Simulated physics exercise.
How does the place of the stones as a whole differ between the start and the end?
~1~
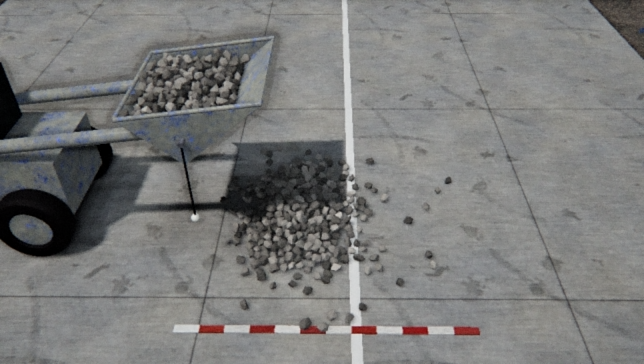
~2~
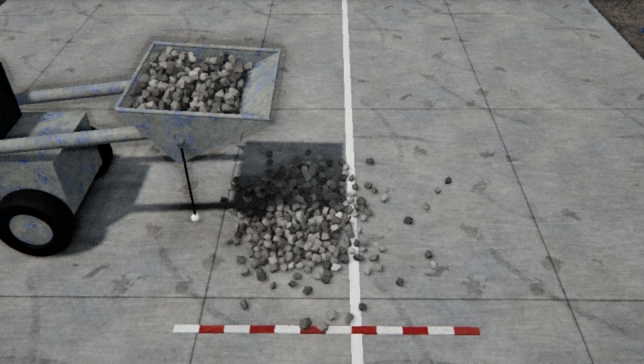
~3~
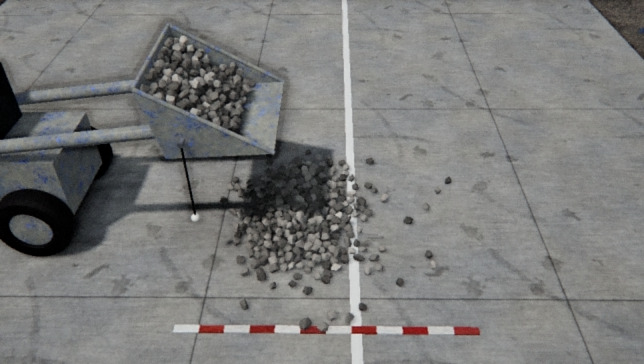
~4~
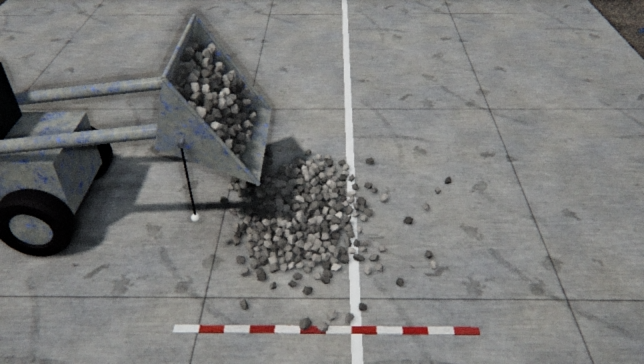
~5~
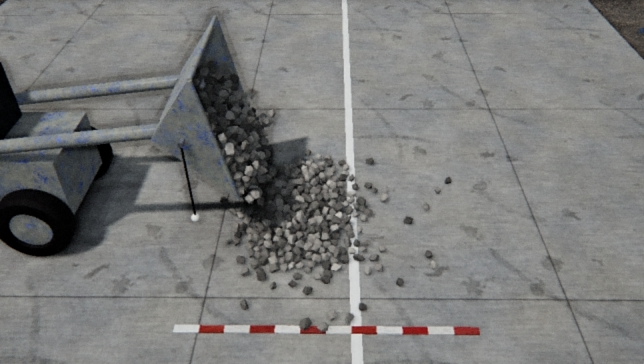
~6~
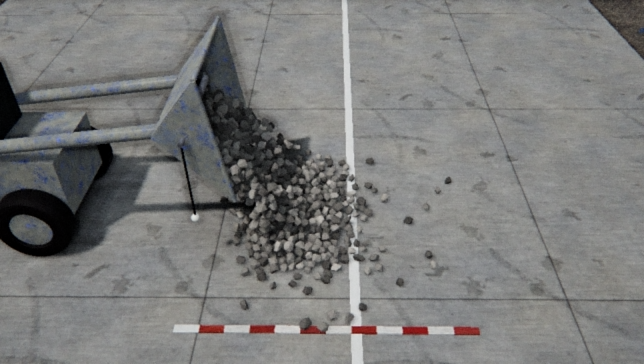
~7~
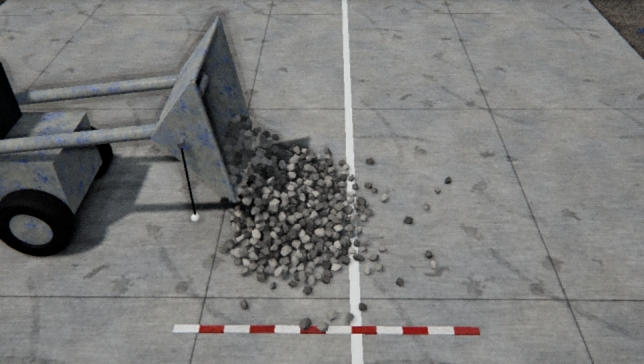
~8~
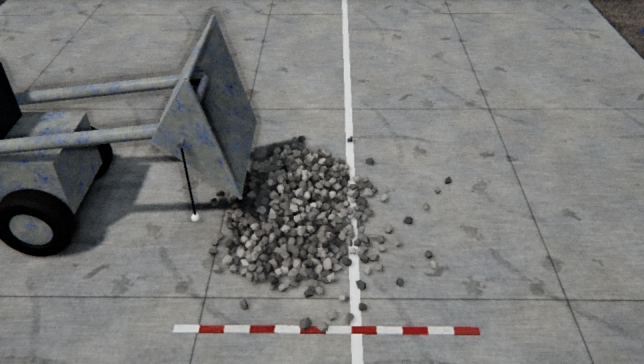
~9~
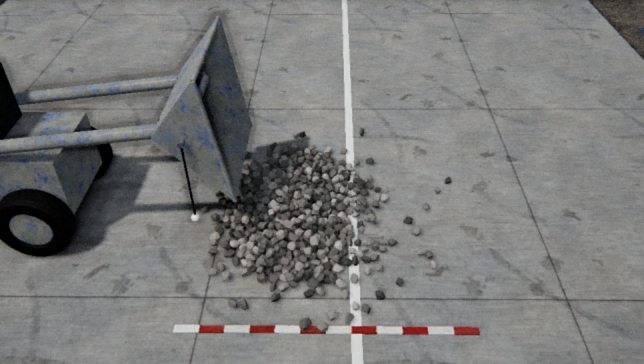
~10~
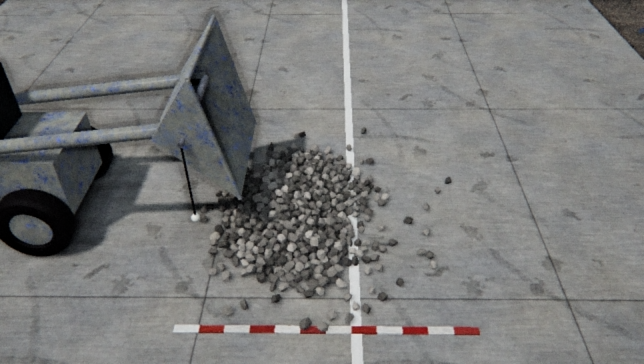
At the start the stones are split between the raised bucket on the left and a heap on the ground. At the end they all lie on the ground in and around one larger heap, so their middle is lower and farther to the right.
